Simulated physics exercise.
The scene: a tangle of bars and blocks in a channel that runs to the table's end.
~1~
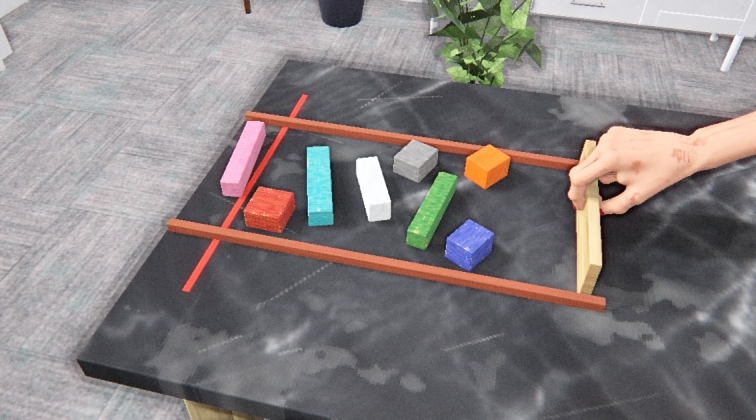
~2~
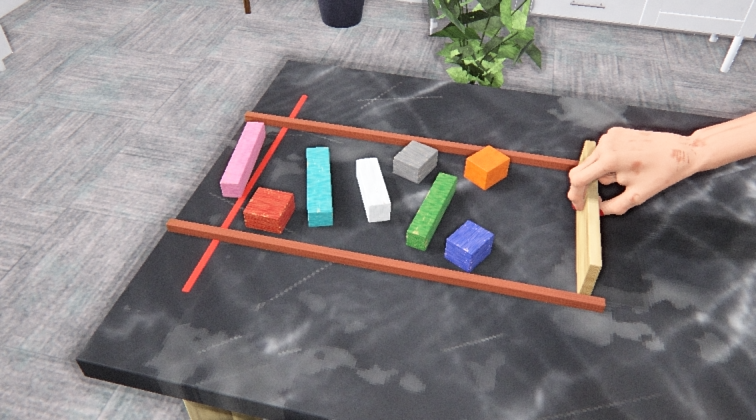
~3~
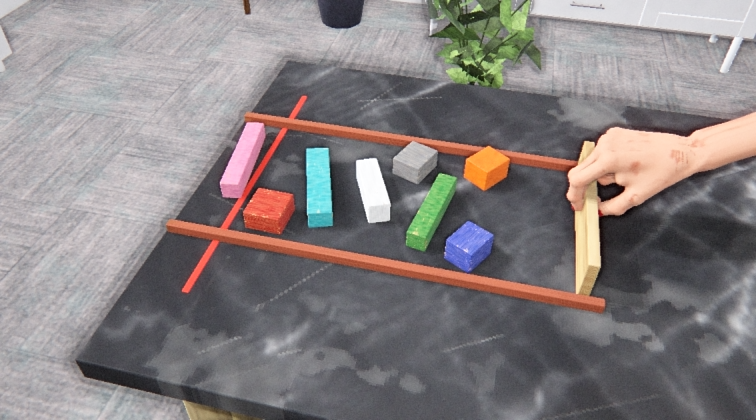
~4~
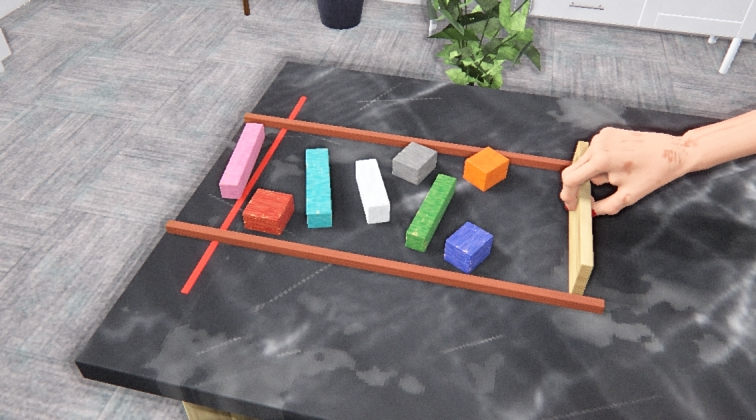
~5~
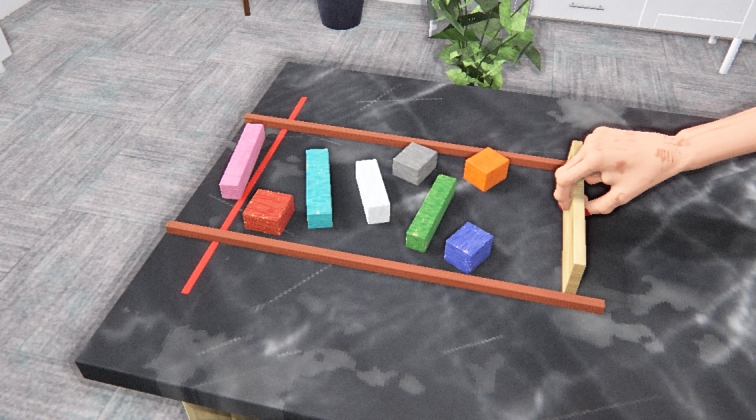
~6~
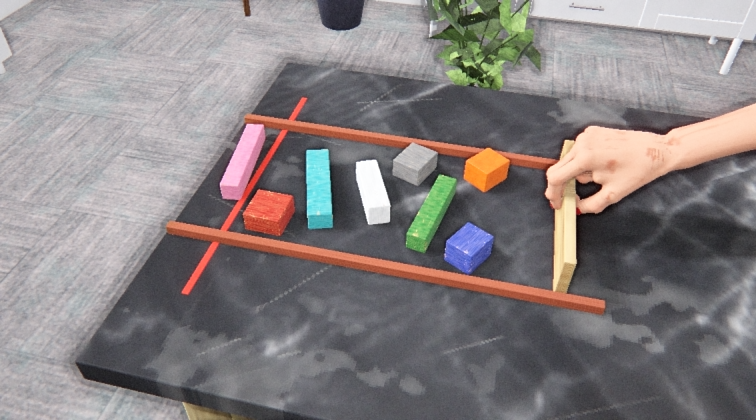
A hand sliding a wooden board slightly left between two rails on a dark tabletop, the coloured bars and blocks staying still.
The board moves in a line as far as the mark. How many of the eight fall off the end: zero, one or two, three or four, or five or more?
The number that fall off is three or four.
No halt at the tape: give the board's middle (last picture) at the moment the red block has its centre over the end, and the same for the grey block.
For the red block at (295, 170), for the grey block at (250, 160).
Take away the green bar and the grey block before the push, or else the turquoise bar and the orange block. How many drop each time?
Fallen: 2, and 2 in the other try.
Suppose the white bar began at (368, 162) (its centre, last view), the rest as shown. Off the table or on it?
Then it is lost.
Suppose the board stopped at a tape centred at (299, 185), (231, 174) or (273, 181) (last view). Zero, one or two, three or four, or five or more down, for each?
One after another: One or two; five or over; either three or four.
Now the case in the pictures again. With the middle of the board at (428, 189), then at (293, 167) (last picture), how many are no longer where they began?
At the one place 5, at the other 8.
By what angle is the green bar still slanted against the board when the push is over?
Roughly 20° out of line.
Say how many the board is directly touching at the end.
3 of them.
A little later, none off yet; pink bar at rest near (244, 160); red block at rest near (269, 213); turquoise bar at rest near (319, 187).
Next, none off yet; pink bar at rest near (242, 160); red block shifted about its own width near (231, 212); turquoise bar shifted a little near (264, 178).
When it is over, the number that fall off is three or four; down, white bar, turquoise bar, red block and pink bar.
